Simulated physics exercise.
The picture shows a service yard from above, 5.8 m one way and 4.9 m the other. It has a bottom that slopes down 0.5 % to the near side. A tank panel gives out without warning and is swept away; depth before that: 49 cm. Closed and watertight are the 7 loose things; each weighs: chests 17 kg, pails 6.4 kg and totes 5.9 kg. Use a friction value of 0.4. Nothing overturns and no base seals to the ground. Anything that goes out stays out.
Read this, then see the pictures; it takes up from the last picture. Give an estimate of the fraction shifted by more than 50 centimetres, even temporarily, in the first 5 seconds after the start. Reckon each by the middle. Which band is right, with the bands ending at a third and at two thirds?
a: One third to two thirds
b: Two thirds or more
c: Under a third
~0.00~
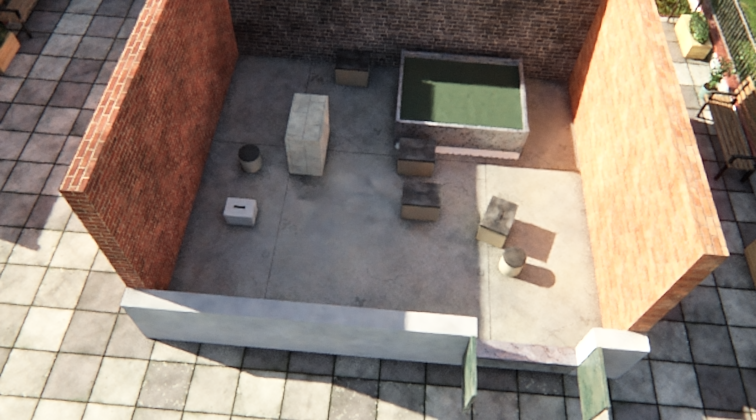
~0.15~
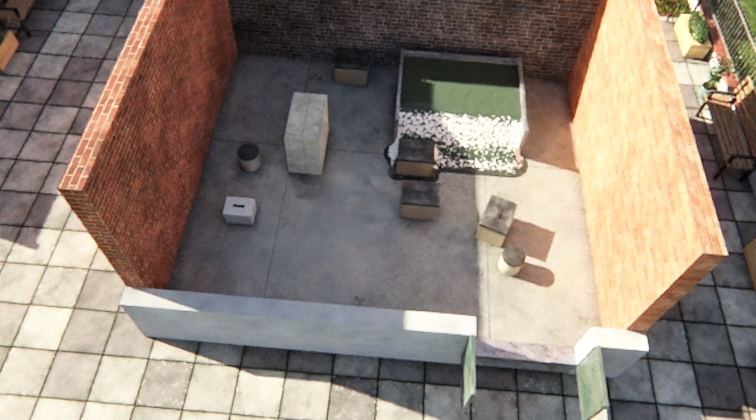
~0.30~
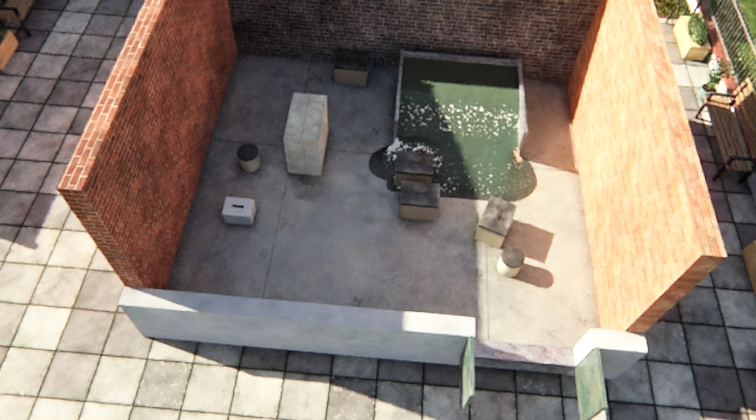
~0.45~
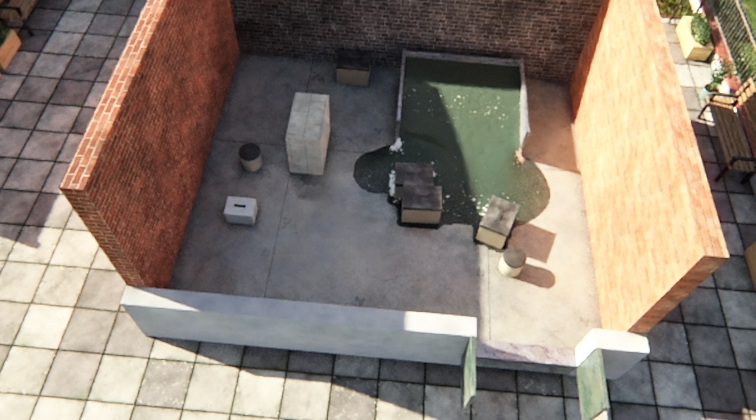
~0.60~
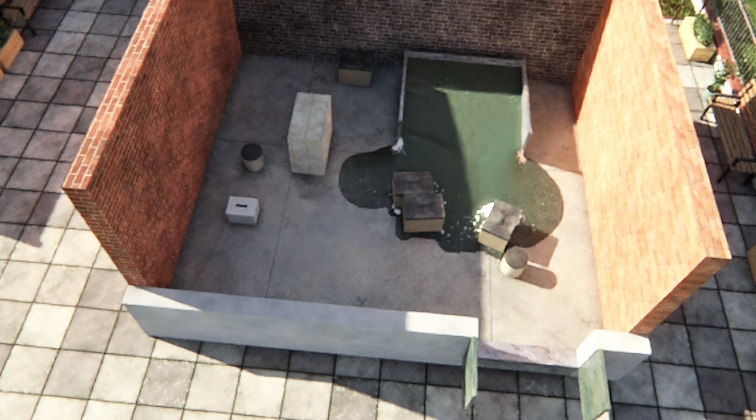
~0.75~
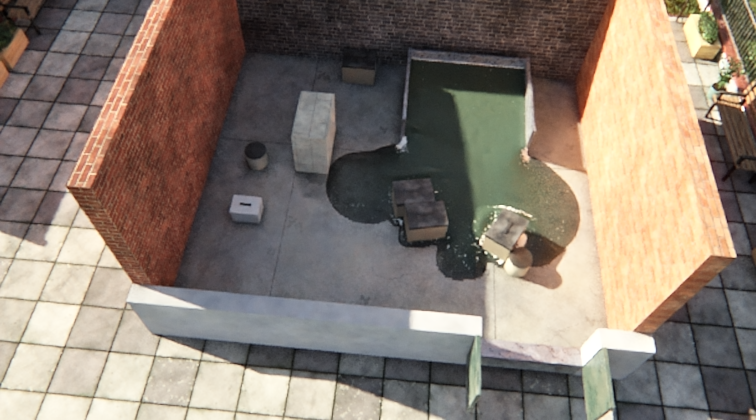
b, two thirds or more.
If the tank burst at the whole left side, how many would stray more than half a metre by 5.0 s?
The answer then is 3.
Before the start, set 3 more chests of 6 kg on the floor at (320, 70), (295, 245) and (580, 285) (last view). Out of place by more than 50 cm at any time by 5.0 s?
Order as given: Stays inside it, goes farther, goes farther.
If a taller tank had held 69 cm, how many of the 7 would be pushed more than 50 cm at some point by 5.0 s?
That would make 6 of them.
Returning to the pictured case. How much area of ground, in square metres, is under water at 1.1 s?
Some 12 m2 of it.
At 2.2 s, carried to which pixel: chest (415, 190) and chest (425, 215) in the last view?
About (336, 286) for the first and (395, 292) for the second.
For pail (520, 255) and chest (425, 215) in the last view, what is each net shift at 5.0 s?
Gone out, 250 cm.
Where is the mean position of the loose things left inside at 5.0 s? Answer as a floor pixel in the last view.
Mean position approx. (279, 163).
After 1.1 s 3 of 7 are over 50 cm from their spots; 0 afloat.
After 2.2 s 4 of 7 are over 50 cm from their spots; 2 afloat.
After 3.5 s 4 of 7 are over 50 cm from their spots; 1 afloat.
After 5.0 s 5 of 7 are over 50 cm from their spots, and 5 have been at some point; 2 afloat.
